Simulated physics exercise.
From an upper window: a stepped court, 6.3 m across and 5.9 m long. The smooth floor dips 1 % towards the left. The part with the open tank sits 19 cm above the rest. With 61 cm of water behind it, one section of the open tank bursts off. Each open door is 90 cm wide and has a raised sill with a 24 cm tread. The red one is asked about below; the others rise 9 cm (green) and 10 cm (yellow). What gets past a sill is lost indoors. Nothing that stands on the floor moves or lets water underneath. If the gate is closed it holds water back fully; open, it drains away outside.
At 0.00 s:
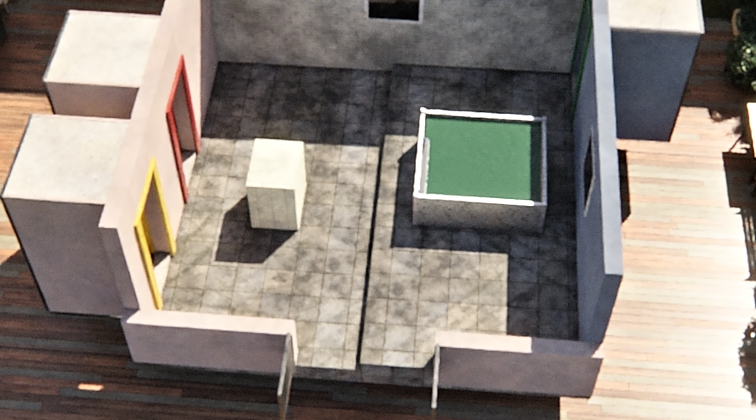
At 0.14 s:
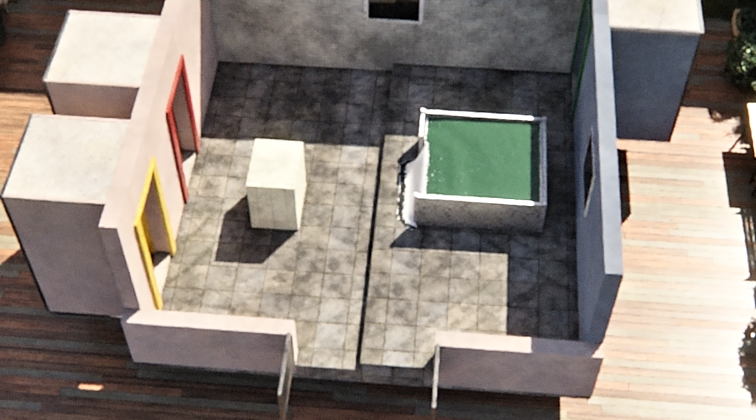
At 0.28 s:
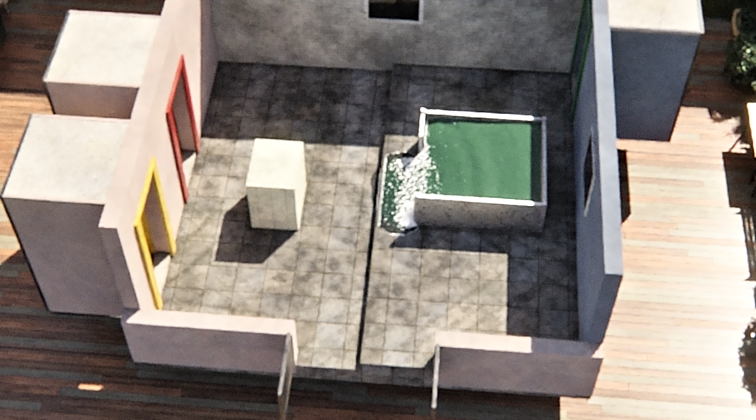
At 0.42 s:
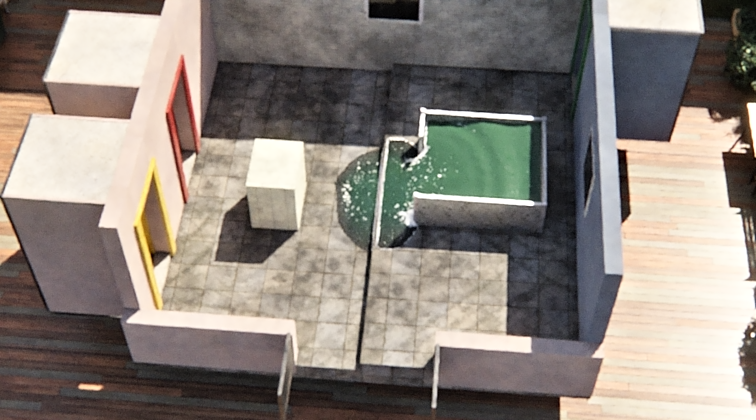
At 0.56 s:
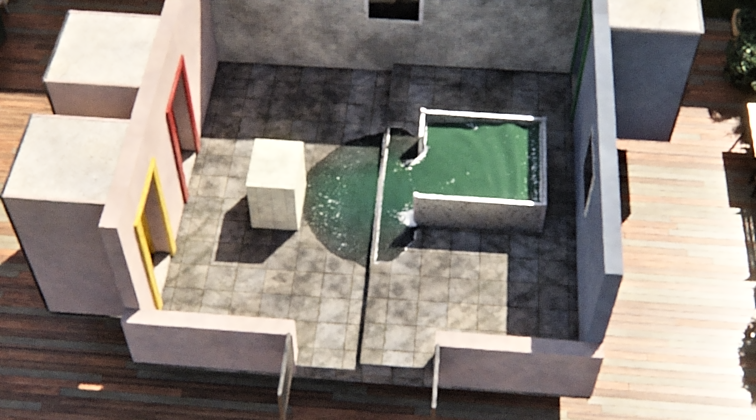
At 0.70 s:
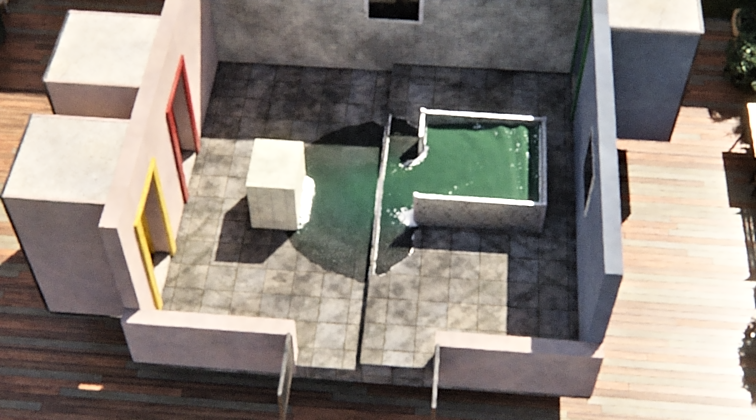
The footage shows a walled courtyard with an open tank of green water, whose left side bursts off, sending water pouring out leftward with white froth, over a step and across the paved floor to a pale block.
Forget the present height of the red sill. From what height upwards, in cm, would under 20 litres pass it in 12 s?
Close to 10.5 cm is just enough.
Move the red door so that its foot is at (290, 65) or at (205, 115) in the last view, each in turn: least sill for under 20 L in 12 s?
About 11.0 and 14.5 cm.
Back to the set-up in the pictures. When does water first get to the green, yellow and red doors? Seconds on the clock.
Arrival: Green not within the 12 s, yellow 1.6 s, red 1.2 s.
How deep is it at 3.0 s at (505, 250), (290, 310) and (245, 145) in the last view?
In that order: 0, 6 and 3 cm.
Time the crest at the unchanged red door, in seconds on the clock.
Near 6.0 s.
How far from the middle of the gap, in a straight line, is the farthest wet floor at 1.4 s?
About 4.0 m.
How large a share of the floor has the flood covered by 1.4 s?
Near 30 per cent is wet.
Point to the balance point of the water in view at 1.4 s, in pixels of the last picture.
At about (416, 188).
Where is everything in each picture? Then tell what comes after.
In the first picture, still water, 61 cm deep, in the open tank at (482, 159); the red door at (183, 134) is dry.
In the second picture, the gap is at (420, 185), the front 0.2 m out at (402, 214); the back of the open tank holds 61 cm.
In the third picture, the front is at (376, 185), 0.7 m from the gap at (420, 185); 0.8 m2 of floor is wet, 61 cm left at the back.
In the fourth picture, water pours out at (420, 186) and has run 1.3 m, to (341, 197); about 8 cm deep outside, 60 cm at the back.
In the fifth picture, the front is at (304, 198), 1.9 m from the gap at (420, 186); 3.5 m2 of floor is wet, 53 cm left at the back.
In the sixth picture, water pours out at (420, 186) and has run 2.3 m, to a hidden place; about 5 cm deep outside, 51 cm at the back; the red door at (183, 134), 3.8 m from the gap, is still 1.5 m from the nearest water.
After 1.4 s water covers 30 % of the floor, deepest (41 cm) near (307, 206); 5 cm at the red door, 0 litres in over its 7 cm sill.
After 3.0 s water covers 45 % of the floor, deepest (30 cm) near (152, 341); 8 cm at the red door, 12 litres in over its 7 cm sill.
After 12.0 s water covers 60 % of the floor, deepest (15 cm) near (152, 341); 11 cm at the red door, 93 litres in over its 7 cm sill.
At the red door as built, the water arrived by 1.2 s and peaked near 15 cm at 6.0 s.
Run again over the same 12 s with other heights there, 44 litres in over 9 cm, 7 litres over 12.5 cm. The limit of 20 litres is kept from about 10.5 cm up.
